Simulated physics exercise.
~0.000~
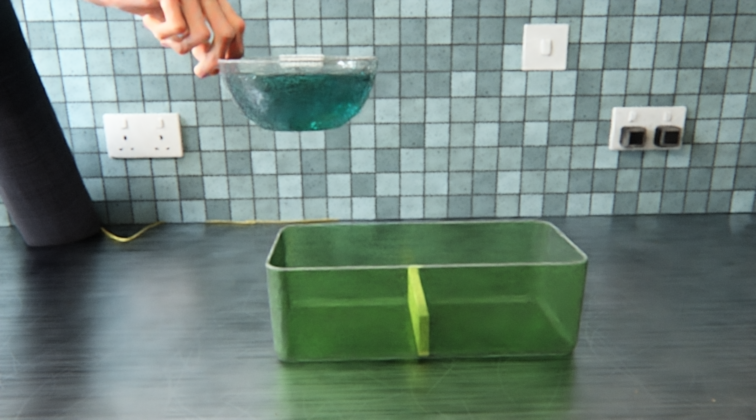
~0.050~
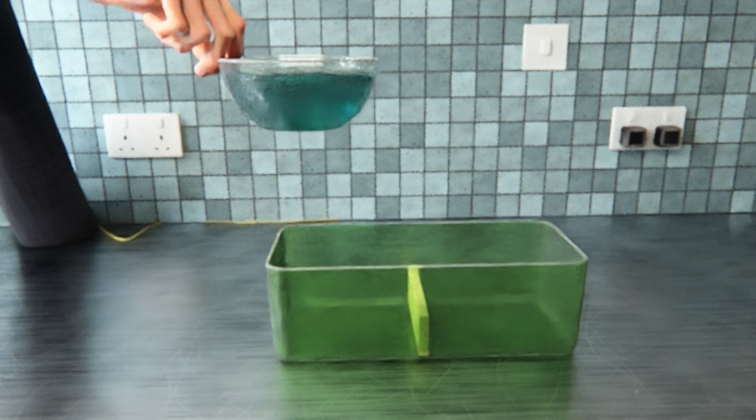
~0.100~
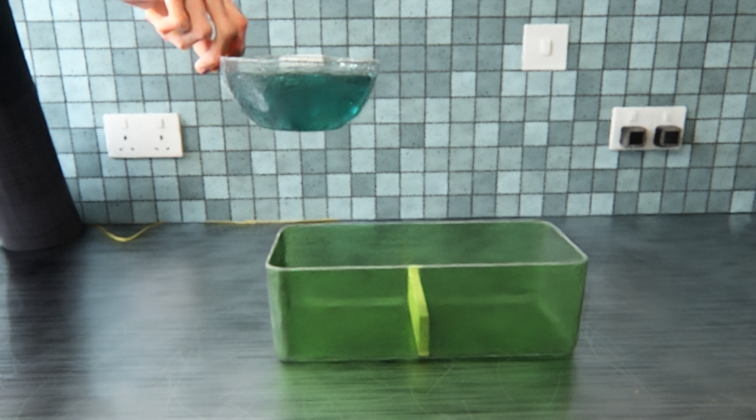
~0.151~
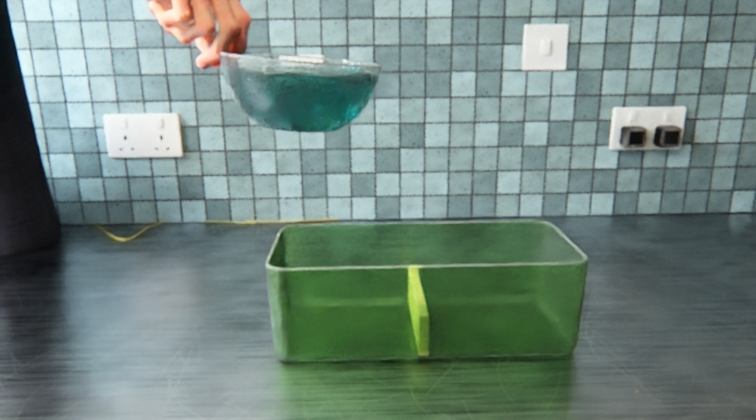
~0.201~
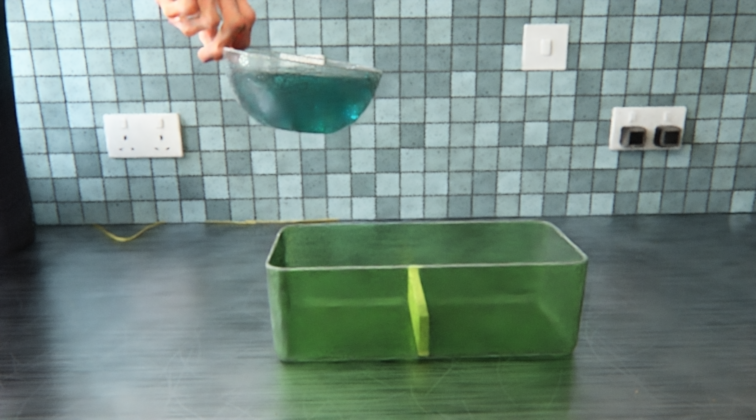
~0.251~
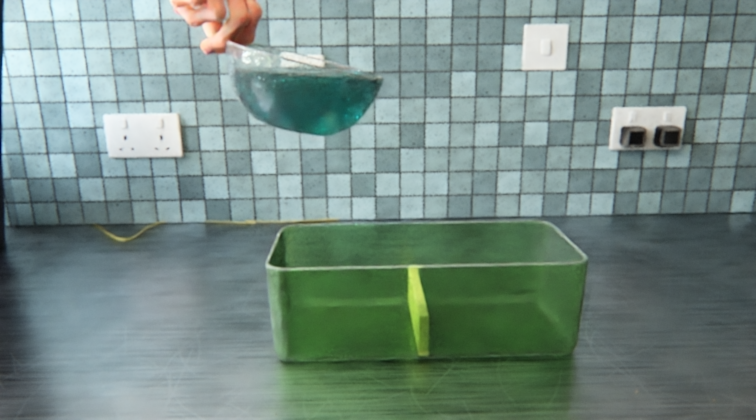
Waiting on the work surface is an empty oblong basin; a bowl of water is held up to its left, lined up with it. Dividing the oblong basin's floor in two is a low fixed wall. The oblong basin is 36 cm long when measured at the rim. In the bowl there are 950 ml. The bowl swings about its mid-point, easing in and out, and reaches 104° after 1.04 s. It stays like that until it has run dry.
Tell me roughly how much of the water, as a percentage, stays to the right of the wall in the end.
Around 71 per cent stays on the right.
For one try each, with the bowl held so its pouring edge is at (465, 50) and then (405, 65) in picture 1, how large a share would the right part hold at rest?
The first try gives around 90 percent, the second around 85 percent.
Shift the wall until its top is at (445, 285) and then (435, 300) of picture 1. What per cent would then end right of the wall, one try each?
40 in a hundred, followed by 55 in a hundred.
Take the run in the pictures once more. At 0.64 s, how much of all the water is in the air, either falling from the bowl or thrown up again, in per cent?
Roughly 44 percent.
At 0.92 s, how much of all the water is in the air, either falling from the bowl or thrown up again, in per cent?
Estimate: About 7 in a hundred.
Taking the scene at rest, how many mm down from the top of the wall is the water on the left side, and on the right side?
About 40 mm left, about 24 mm right.
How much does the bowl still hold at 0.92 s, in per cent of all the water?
Around 1 in a hundred.
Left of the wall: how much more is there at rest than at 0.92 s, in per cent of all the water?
It comes to about 7 per cent.
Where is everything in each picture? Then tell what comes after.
In the first frame, it leans 0°; its right rim is at (377, 60); the water meets the walls at (227, 72) and (373, 71); the oblong basin's rim runs from (275, 247) to (568, 241); the wall's top is at (418, 290).
In the second frame, it leans 1°; its right rim is at (377, 61); the water meets the walls at (227, 72) and (373, 71).
In the third frame, it leans 2°; its right rim is at (378, 63); the water meets the walls at (228, 71) and (374, 73).
In the fourth frame, it leans 5°; its right rim is at (380, 67); the water meets the walls at (230, 71) and (376, 74).
In the fifth frame, it leans 9°; its right rim is at (381, 73); the water meets the walls at (231, 70) and (377, 74).
In the sixth frame, it leans 14°; its right rim is at (382, 80); the water meets the walls at (234, 70) and (381, 75).
Then, 0.64 s in, the tilt is 70° and 35 per cent is still to pour, 2 is left of the wall and 19 right of it.
Then, 0.92 s in, the tilt is 101° and 1 per cent is still to pour, 21 is left of the wall and 71 right of it.
Then, 1.22 s in, the tilt is 104° and 0 per cent is still to pour, 28 is left of the wall and 71 right of it.
Then, 1.54 s in, the tilt is 104° and 0 per cent is still to pour, 28 is left of the wall and 71 right of it.
Finally, 28 per cent lies left of the wall, 71 right of it and 1 outside.
